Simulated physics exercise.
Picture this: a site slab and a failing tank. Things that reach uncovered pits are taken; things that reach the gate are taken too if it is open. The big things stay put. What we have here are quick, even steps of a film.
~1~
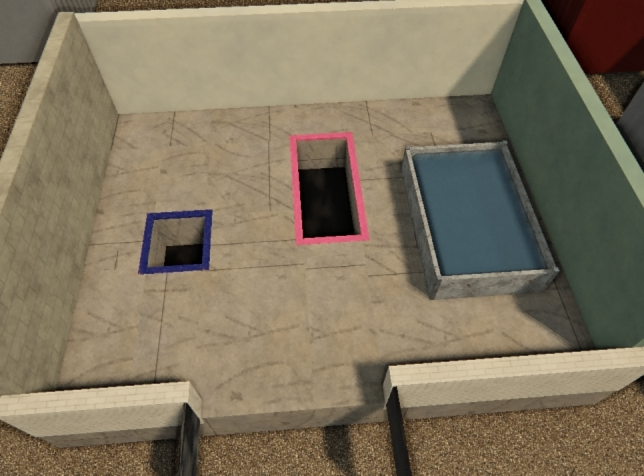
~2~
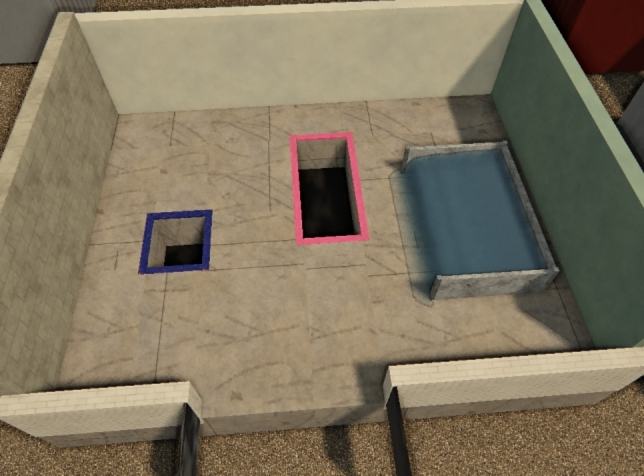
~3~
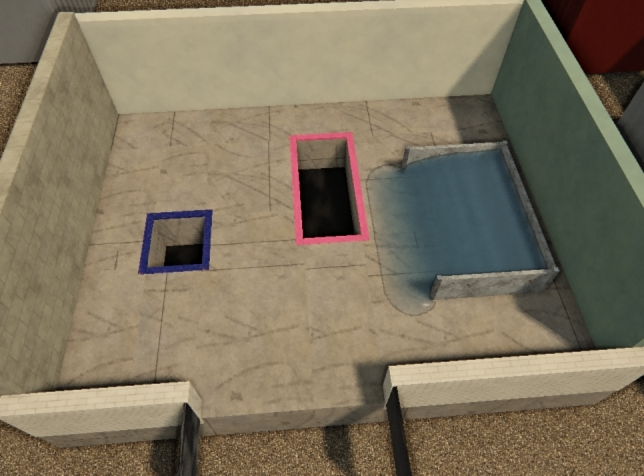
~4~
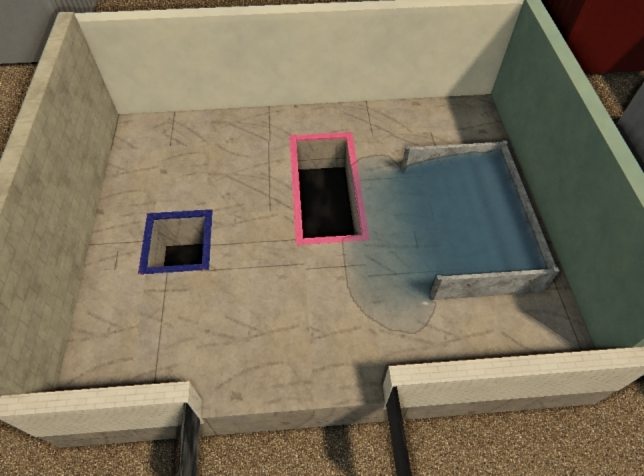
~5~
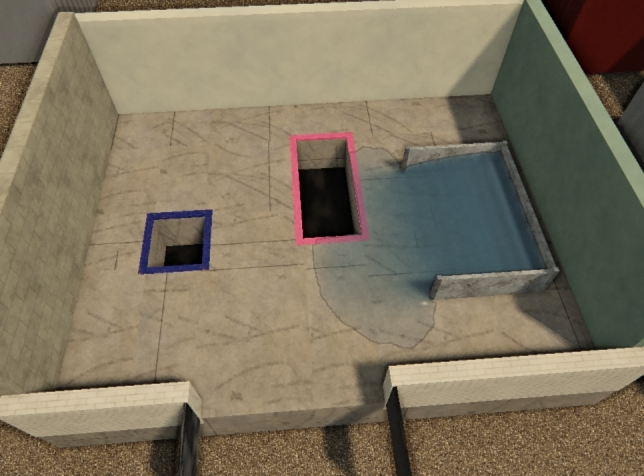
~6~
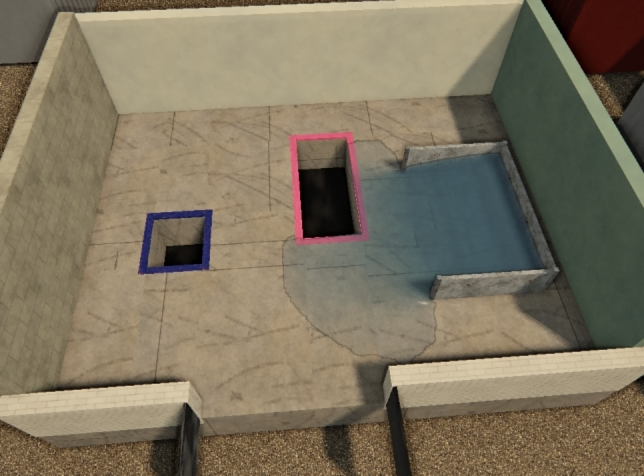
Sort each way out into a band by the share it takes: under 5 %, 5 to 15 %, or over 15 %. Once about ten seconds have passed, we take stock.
Shares: The gate takes 5 to 15 %; the pink pit takes over 15 %; the blue pit takes 5 to 15 %.
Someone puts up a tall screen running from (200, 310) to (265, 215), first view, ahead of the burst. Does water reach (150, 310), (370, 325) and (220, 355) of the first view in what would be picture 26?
Listed order - dry, wet, wet.
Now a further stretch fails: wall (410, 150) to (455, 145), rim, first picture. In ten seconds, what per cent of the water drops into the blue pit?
I'd estimate the blue pit takes around 6 percent.
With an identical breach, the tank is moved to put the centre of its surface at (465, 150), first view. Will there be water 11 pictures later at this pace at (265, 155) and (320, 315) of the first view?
Untouched, swamped.
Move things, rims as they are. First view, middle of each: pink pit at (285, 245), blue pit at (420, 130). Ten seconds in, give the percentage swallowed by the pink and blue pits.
The pink pit receives 65 per cent and the blue pit 0 per cent.
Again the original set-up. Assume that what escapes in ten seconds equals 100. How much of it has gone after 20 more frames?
Around 70 percent.
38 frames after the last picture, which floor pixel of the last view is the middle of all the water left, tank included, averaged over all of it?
Near pixel (264, 267).
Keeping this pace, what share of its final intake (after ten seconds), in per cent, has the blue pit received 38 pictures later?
About 65 per cent.
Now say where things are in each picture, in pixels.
The tank at (474, 207) is whole and still, in the first picture.
Water pours out at (419, 224) and has run to (426, 300), in the second picture.
Water pours out at (419, 225) and has run to (411, 309), in the third picture.
The front is at (389, 322), out from the gap at (419, 225), in the fourth picture.
Water pours out at (419, 225) and has run to (373, 331), in the fifth picture.
The front is at (300, 302), out from the gap at (419, 225), in the sixth picture.
A moment on, water covers 25 % of the floor; the gate 0 %, the pink pit 19 %, the blue pit 0 %.
Next, water covers 40 % of the floor; the gate 1 %, the pink pit 33 %, the blue pit 2 %.
Then, water covers 40 % of the floor; the gate 4 %, the pink pit 43 %, the blue pit 5 %.
Later, water covers 45 % of the floor; the gate 7 %, the pink pit 50 %, the blue pit 8 %.
In the end, water covers 45 % of the floor; the gate 9 %, the pink pit 54 %, the blue pit 13 %.
